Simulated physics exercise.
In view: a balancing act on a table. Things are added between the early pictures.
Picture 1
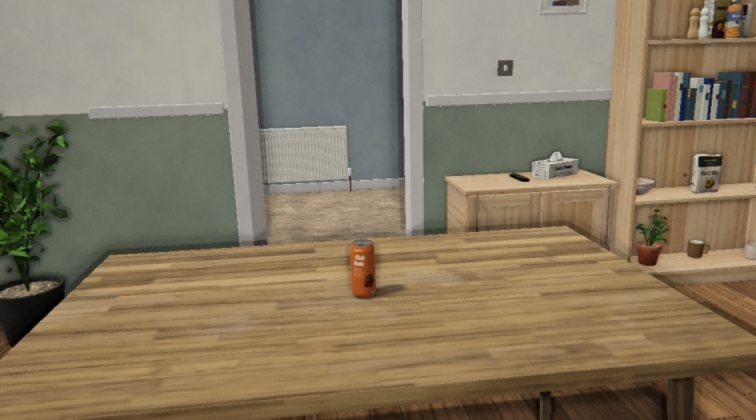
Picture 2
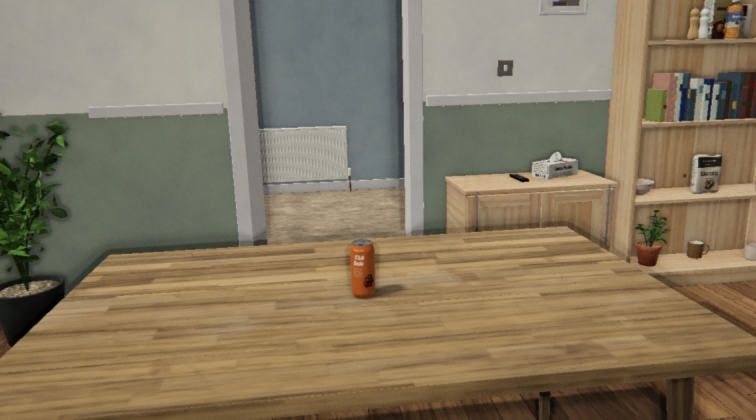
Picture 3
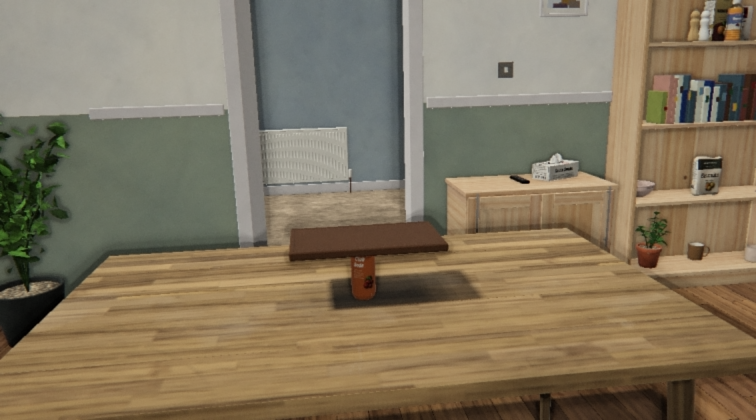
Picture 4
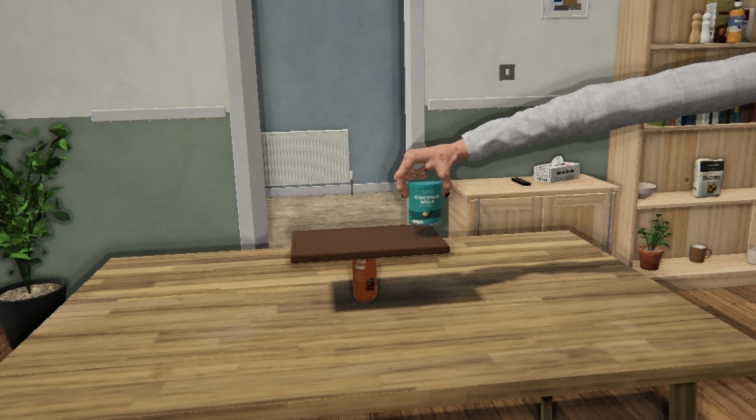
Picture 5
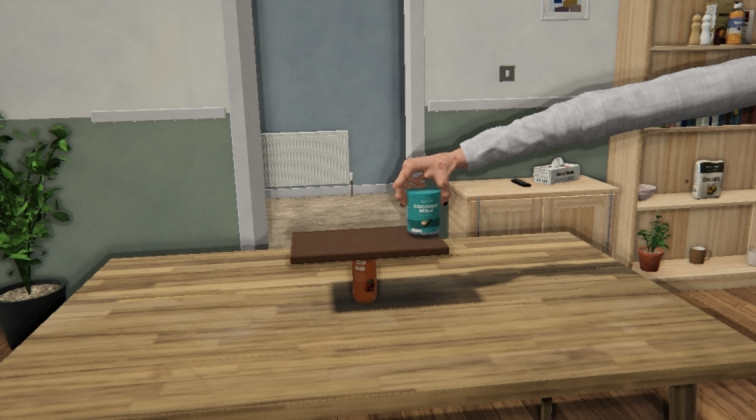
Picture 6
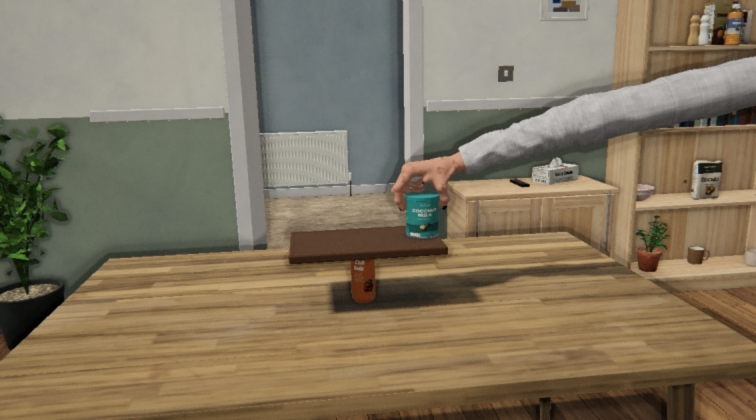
A hand lowering a turquoise tin onto the right end of a brown board resting across an orange can on a wooden table.
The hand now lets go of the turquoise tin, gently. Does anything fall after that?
In the end the stack loses its balance.
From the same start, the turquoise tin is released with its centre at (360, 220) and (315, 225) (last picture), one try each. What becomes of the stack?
In the first case it holds; in the second case it comes apart.
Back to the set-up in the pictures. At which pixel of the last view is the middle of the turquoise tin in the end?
Around (458, 276).
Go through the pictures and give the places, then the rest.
In the first picture, the last thing is not in view yet.
In the second picture, the last thing is not in view yet.
In the third picture, the last thing is not in view yet; brown lid (365, 239).
The fourth picture shows coming down; turquoise tin (425, 202); brown lid (367, 241).
The fifth picture shows coming down; turquoise tin (424, 211); brown lid (366, 243).
The sixth picture shows in place under the hand; turquoise tin (422, 215); brown lid (365, 243).
Then, 0.40 s past the last view, turquoise tin now fallen; brown lid rocked 58° from its first pose.
Then, 0.70 s past the last view, brown lid rocked 39° from its first pose; orange can rocked 14° from its first pose.
Then, 0.90 s past the last view, brown lid now fallen; orange can rocked 70° from its first pose.
Finally, fallen, brown lid, orange can and turquoise tin. Final places as the last picture's camera would see them, turquoise tin near (458, 277). The stack comes apart.
